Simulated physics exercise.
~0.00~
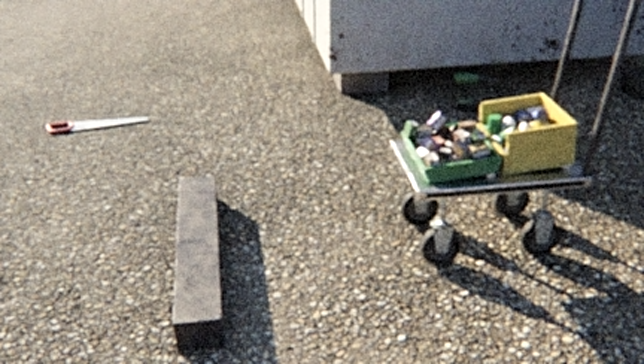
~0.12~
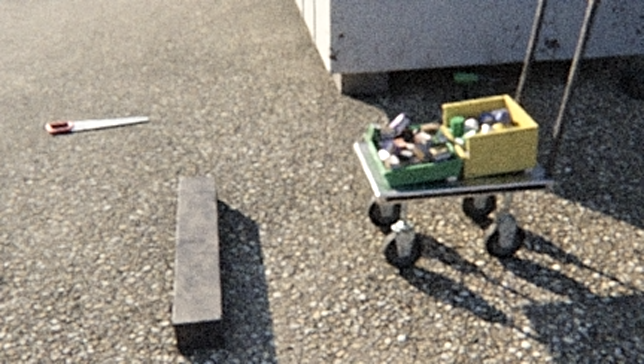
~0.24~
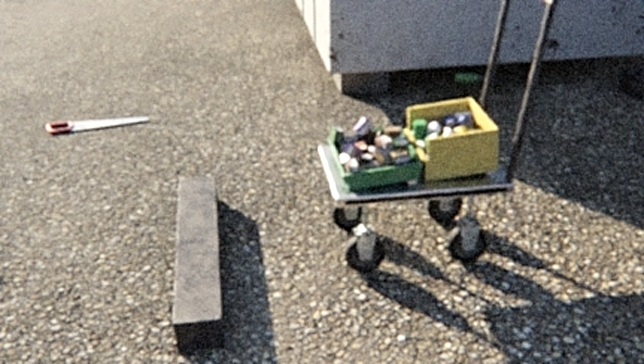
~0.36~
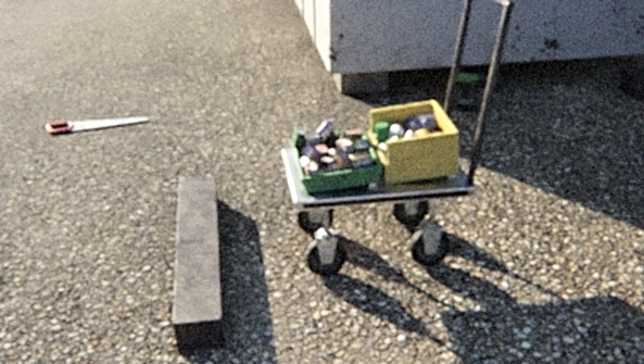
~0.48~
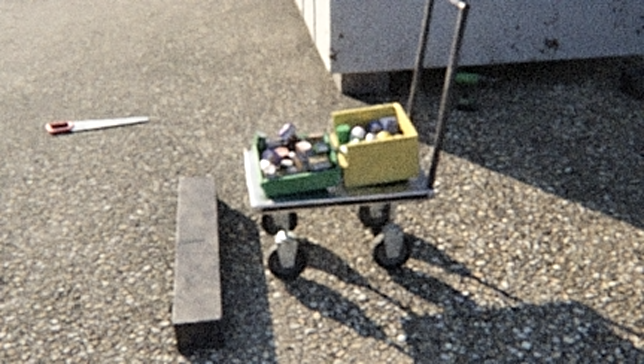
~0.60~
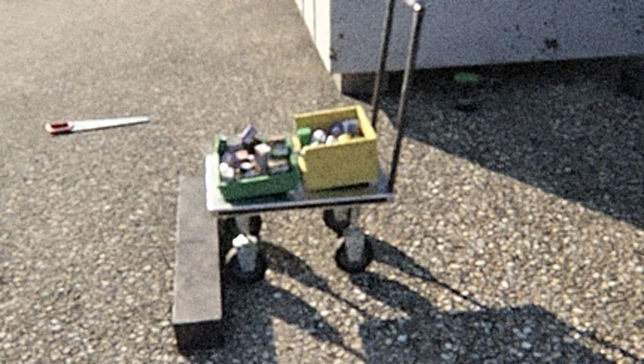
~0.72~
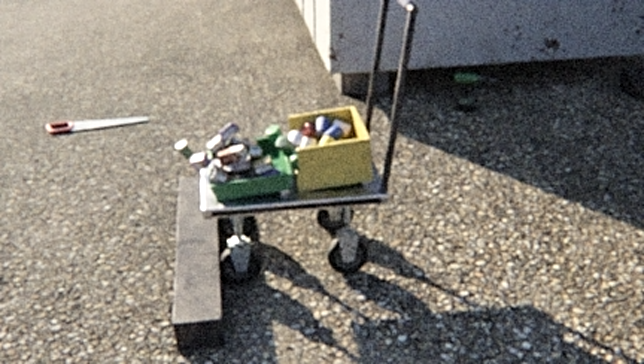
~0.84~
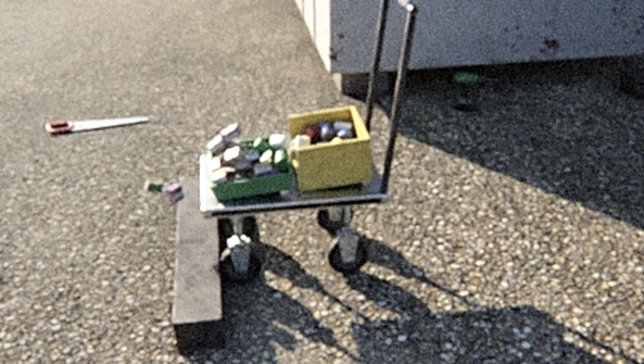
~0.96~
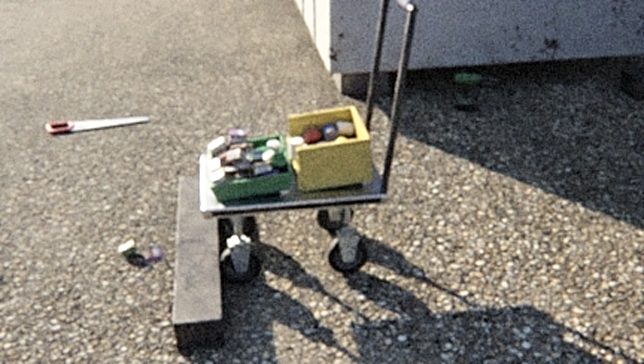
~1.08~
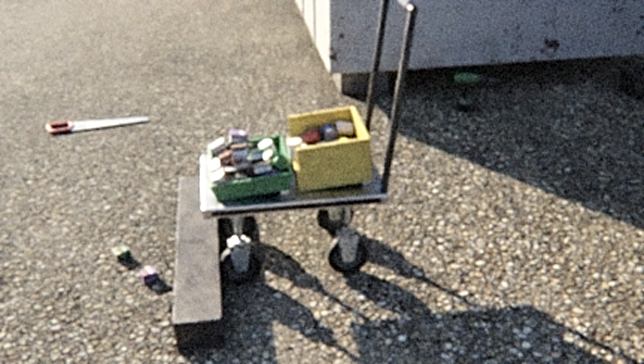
On sunlit rough paving, a flat cart rolling left with two baskets, stopping against a low step, two small pieces tumbling beyond.
